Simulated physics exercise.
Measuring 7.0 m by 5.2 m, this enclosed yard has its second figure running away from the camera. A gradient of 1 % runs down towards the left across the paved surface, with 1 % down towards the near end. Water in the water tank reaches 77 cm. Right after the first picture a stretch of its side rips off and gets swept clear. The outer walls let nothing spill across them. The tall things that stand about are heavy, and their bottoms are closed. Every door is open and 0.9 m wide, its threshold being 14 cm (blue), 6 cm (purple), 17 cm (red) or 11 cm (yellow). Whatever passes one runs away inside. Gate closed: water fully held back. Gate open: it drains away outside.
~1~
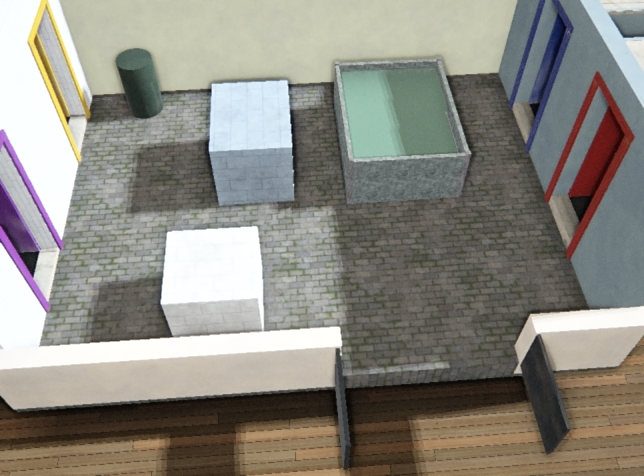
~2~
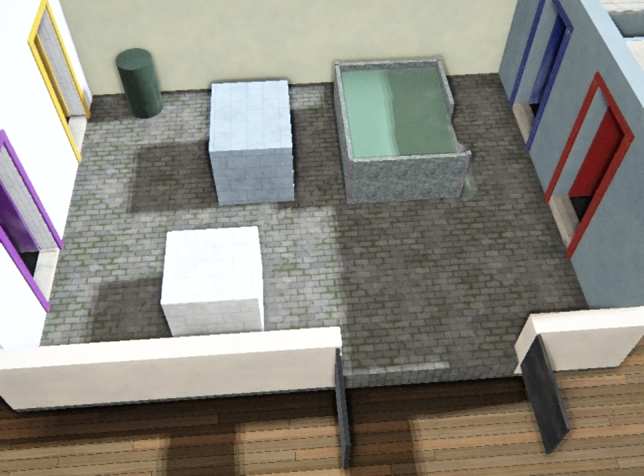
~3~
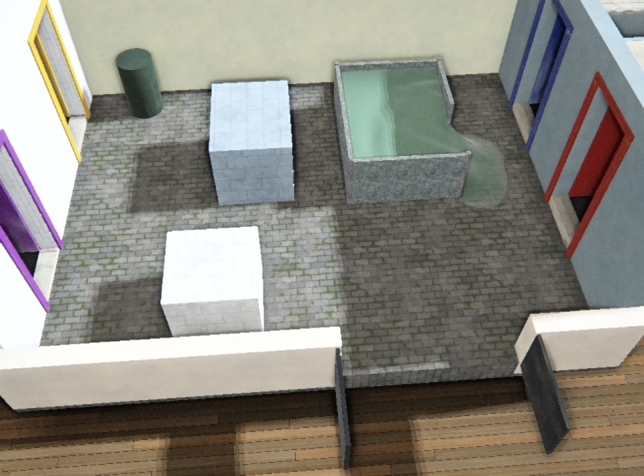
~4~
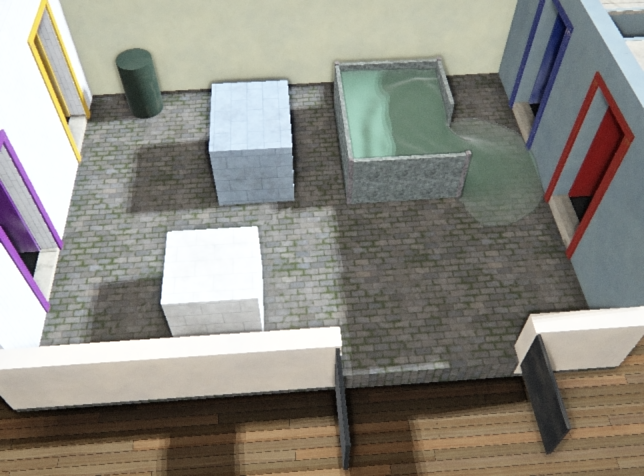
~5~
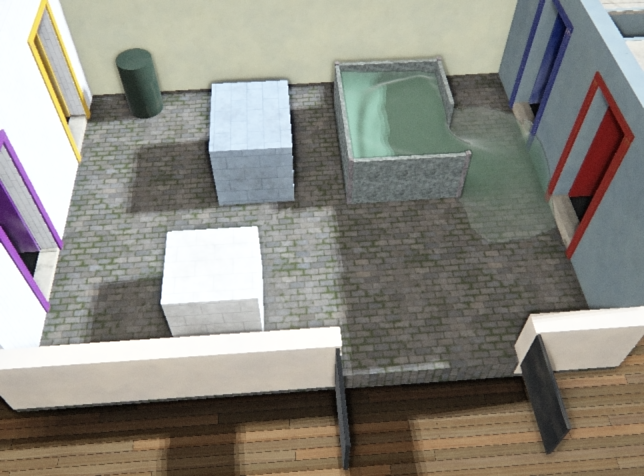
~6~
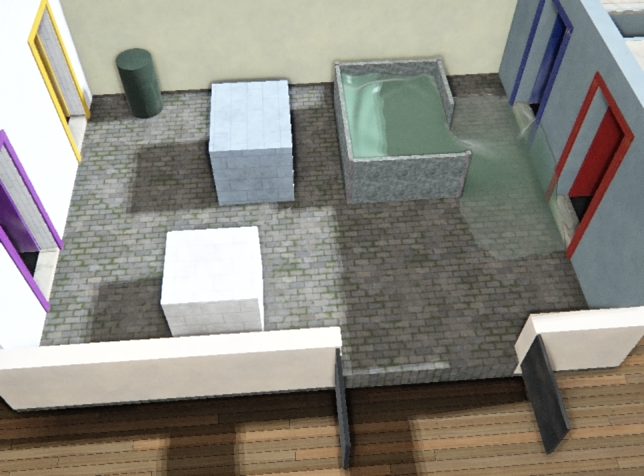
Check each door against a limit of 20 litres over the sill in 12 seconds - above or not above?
In order: The blue door is going to break the limit; the purple door is going to break the limit; the red door is going to break the limit; the yellow door is going to hold within the limit.
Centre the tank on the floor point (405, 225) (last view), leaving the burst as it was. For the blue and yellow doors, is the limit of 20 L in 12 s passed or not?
Relative to the limit, blue is within it and yellow is within it.
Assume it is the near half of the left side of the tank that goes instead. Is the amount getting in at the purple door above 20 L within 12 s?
Against that limit: Purple above.
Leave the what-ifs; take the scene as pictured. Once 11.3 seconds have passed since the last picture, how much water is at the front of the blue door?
3.5 cm.
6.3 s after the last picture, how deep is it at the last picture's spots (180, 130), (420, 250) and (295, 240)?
6, 1 and 5 cm, respectively.
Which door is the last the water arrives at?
That's the purple door.
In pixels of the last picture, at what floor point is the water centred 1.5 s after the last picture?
About (439, 168).
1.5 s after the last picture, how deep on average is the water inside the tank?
Some 37 cm.
Then, 0.7 s after the last picture water covers 15 % of the floor and is deepest (51 cm) near (527, 171); blue door 27 cm at the sill, 34 L in, purple door not reached, red door 30 cm at the sill, 15 L in, yellow door not reached.
Then, 1.5 s after the last picture water covers 25 % of the floor and is deepest (40 cm) near (571, 327); blue door 23 cm at the sill, 74 L in, purple door not reached, red door 24 cm at the sill, 51 L in, yellow door not reached.
Then, 2.8 s after the last picture water covers 50 % of the floor and is deepest (26 cm) near (561, 341); blue door 17 cm at the sill, 105 L in, purple door not reached, red door 17 cm at the sill, 67 L in, yellow door not reached.
Then, 6.3 s after the last picture water covers 85 % of the floor and is deepest (14 cm) near (547, 342); blue door 6 cm at the sill, 111 L in, purple door 10 cm at the sill, 1 L in, red door 8 cm at the sill, 69 L in, yellow door 9 cm at the sill, 0 L in.
Then, 11.3 s after the last picture water covers 95 % of the floor and is deepest (15 cm) near (33, 380); blue door 4 cm at the sill, 111 L in, purple door 11 cm at the sill, 40 L in, red door 5 cm at the sill, 69 L in, yellow door 6 cm at the sill, 0 L in.
